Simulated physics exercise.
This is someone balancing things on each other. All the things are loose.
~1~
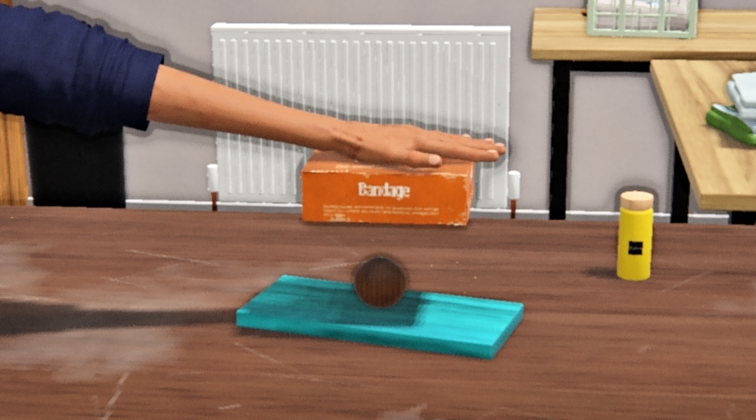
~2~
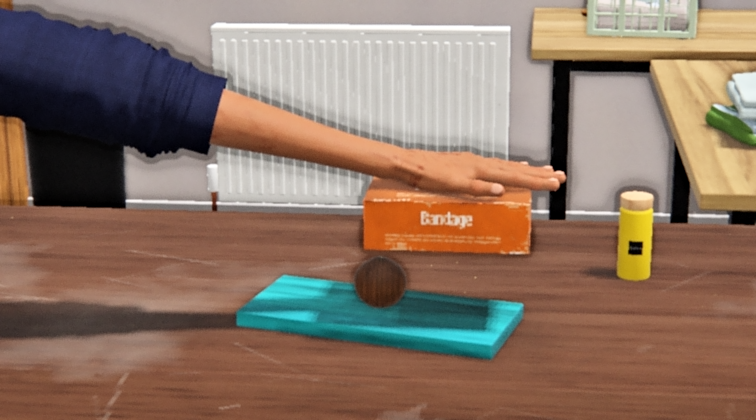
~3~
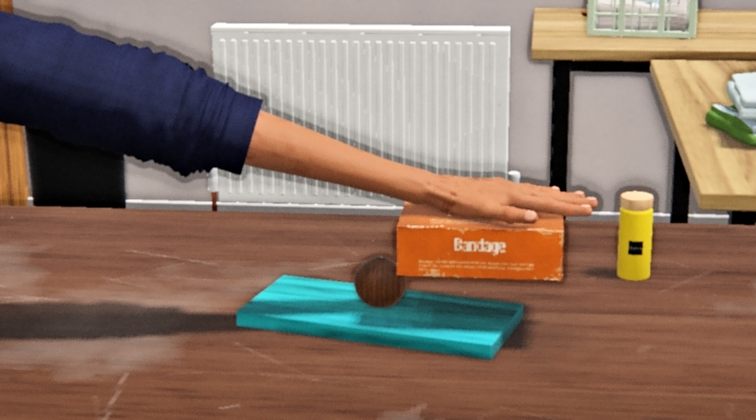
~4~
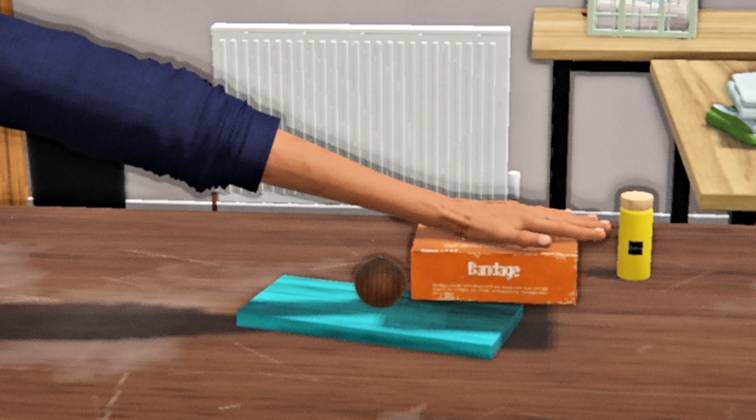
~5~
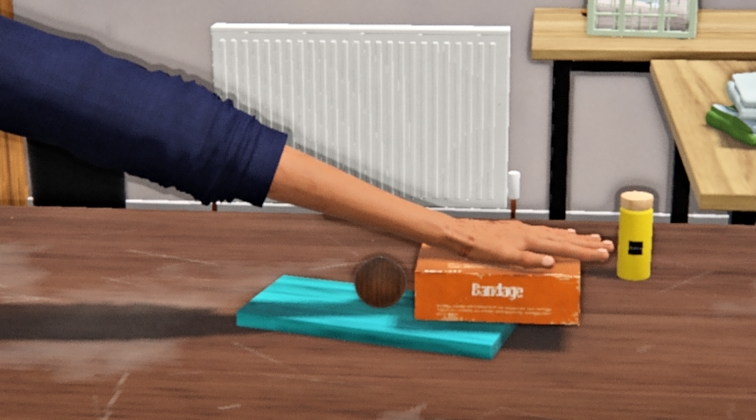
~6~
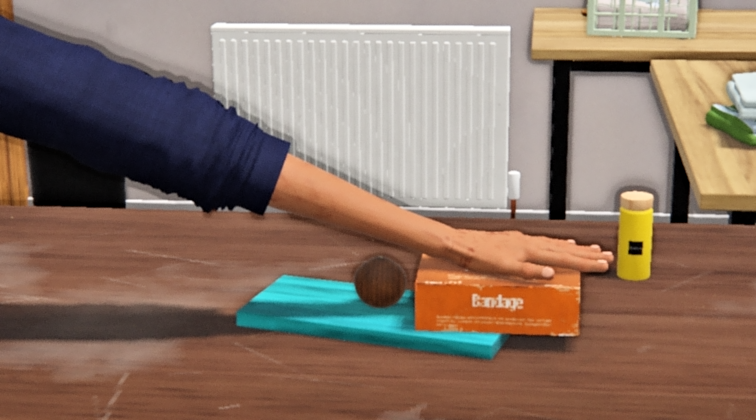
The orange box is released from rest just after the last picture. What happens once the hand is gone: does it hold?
As it turns out, it keeps its balance.
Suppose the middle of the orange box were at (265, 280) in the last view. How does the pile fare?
Then it holds.
Then, 1.30 s after the last picture, nothing has stirred.
Then, 2.30 s after the last picture, orange box resting near (499, 287).
At rest, all 4 in place. Seen from the same camera at the end, orange box near (499, 287). The pile stays up.
